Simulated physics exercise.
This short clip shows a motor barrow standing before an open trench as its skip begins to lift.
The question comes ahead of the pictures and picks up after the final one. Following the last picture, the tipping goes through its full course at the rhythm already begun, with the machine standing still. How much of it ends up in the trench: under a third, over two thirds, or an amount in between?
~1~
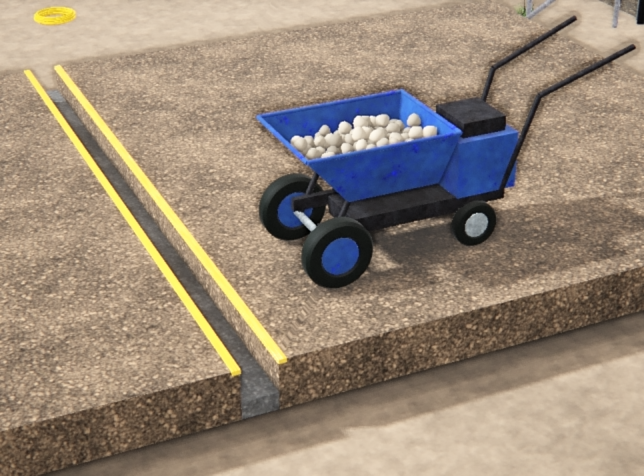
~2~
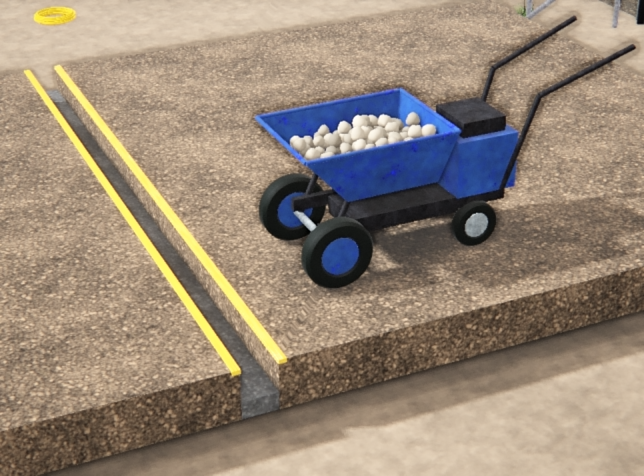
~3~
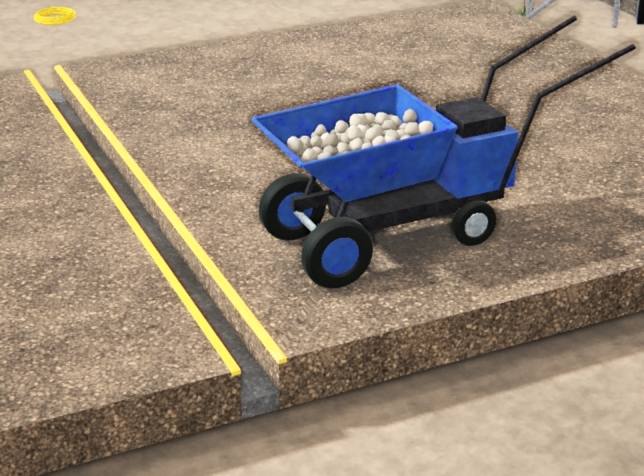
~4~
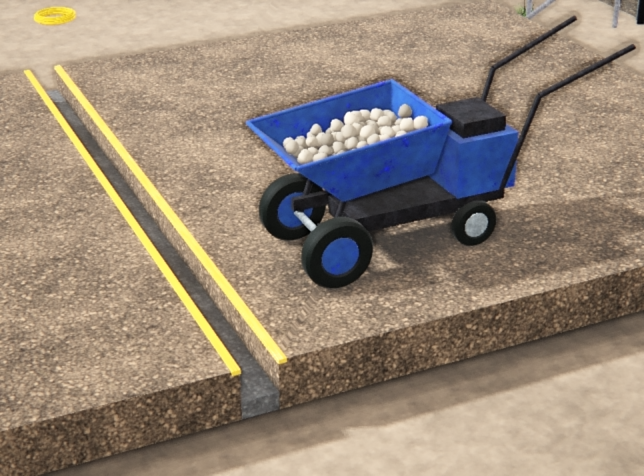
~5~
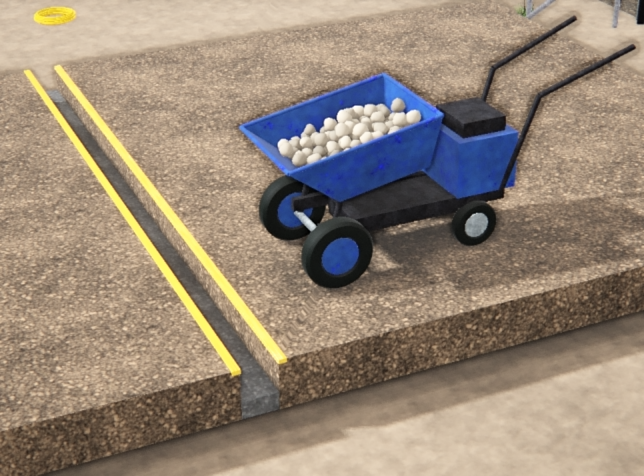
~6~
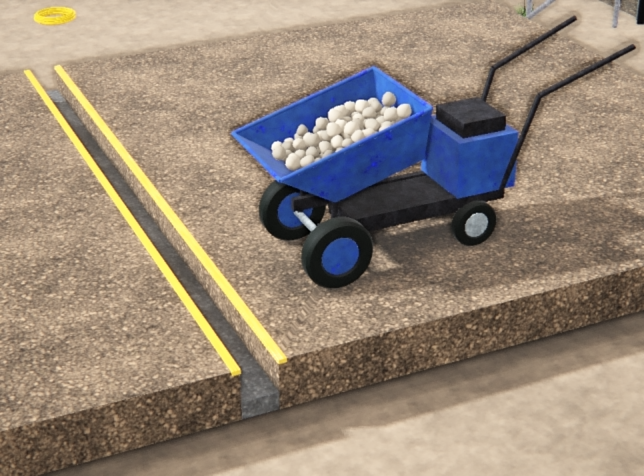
Honestly, the trench gets a third to two-thirds of the load.
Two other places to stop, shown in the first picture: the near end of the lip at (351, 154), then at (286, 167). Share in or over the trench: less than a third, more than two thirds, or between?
The first stop gives in the middle band, while the second gives under a third.
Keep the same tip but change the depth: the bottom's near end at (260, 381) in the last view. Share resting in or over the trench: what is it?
40 per cent, roughly.
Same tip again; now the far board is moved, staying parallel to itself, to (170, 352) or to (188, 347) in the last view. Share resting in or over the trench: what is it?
Lab note: Case 1 around 100 %, case 2 90 %.
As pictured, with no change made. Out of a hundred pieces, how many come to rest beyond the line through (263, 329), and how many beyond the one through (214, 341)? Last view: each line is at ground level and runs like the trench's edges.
The first comes to 100 %, the second to 40 %.
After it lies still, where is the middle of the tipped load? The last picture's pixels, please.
Near pixel (190, 288).
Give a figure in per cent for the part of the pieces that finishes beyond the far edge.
Near 45 %.
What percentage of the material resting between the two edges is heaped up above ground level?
My best guess is some 15 per cent.
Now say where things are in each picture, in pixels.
Lip of the skip at (307, 163), level; top of the load at (372, 144), river pebbles; first edge of the trench at (260, 329); far edge at (215, 340), the trench under half as wide as the skip, and about as deep as wide, in the first picture.
Lip of the skip at (306, 164), level; top of the load at (379, 135), in the second picture.
Lip of the skip at (302, 166), tipped barely; top of the load at (376, 133), in the third picture.
Lip of the skip at (297, 169), tipped a little; top of the load at (387, 132), in the fourth picture.
Lip of the skip at (289, 174), tipped a little; top of the load at (381, 129), in the fifth picture.
Lip of the skip at (281, 181), tipped clearly; top of the load at (368, 126); first edge of the trench at (260, 329); far edge at (215, 340), in the sixth picture.
Soon, skip tipped steeply; all in the skip.
A while on, skip tipped right over; about two thirds in the skip; a small part in or heaped over the trench; a small part beyond it; a small part falling.
Towards the end, skip tipped right over; a stray few in the skip; about half in or heaped over the trench; about half beyond it.
Finally, skip tipped right over; about half in or heaped over the trench; about half beyond it.
